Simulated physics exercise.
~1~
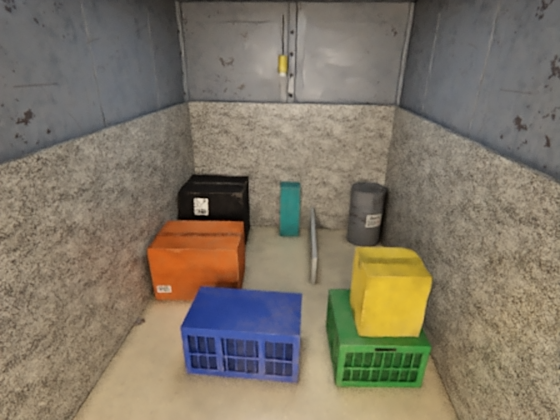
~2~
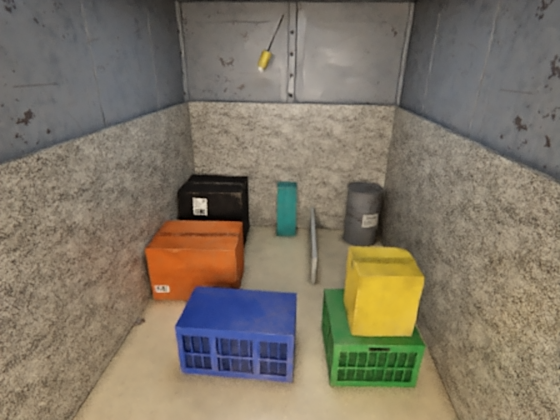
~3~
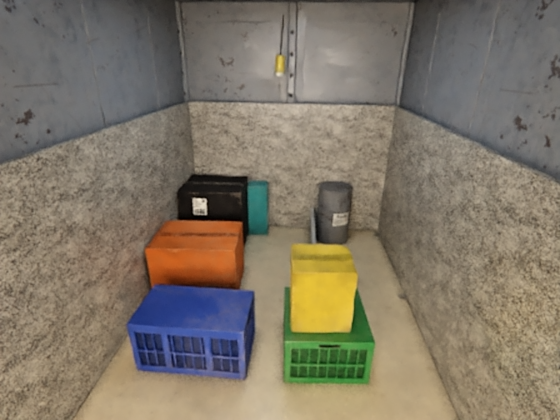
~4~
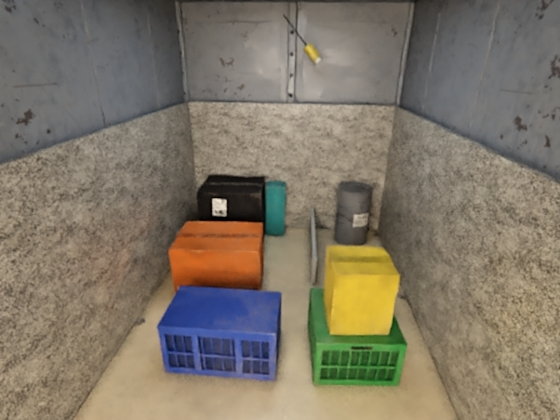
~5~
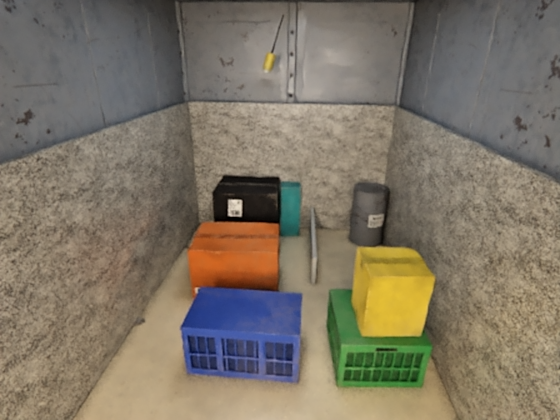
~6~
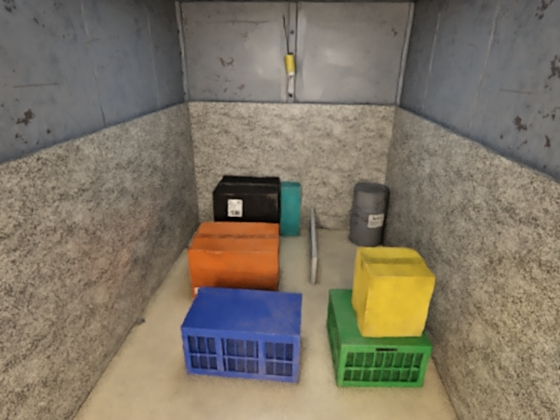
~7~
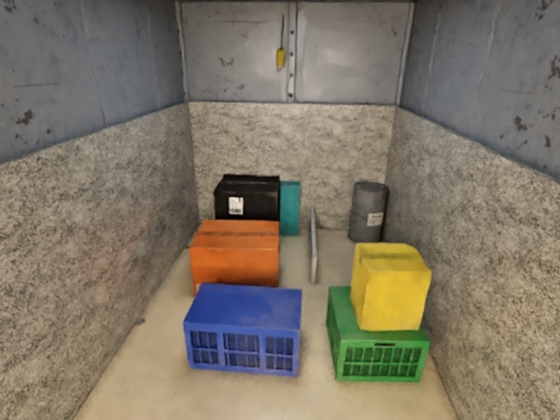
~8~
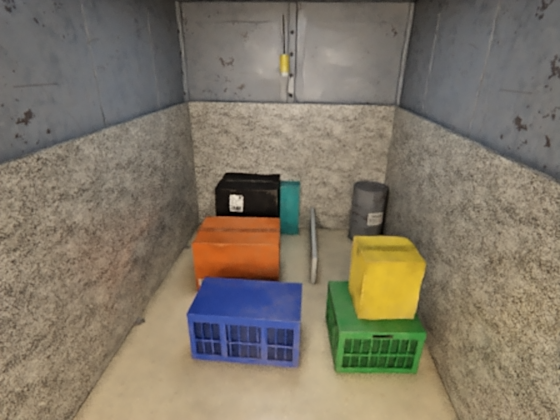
Boxes and crates sliding left, then right across a van floor, before edging towards the cab, all staying upright.
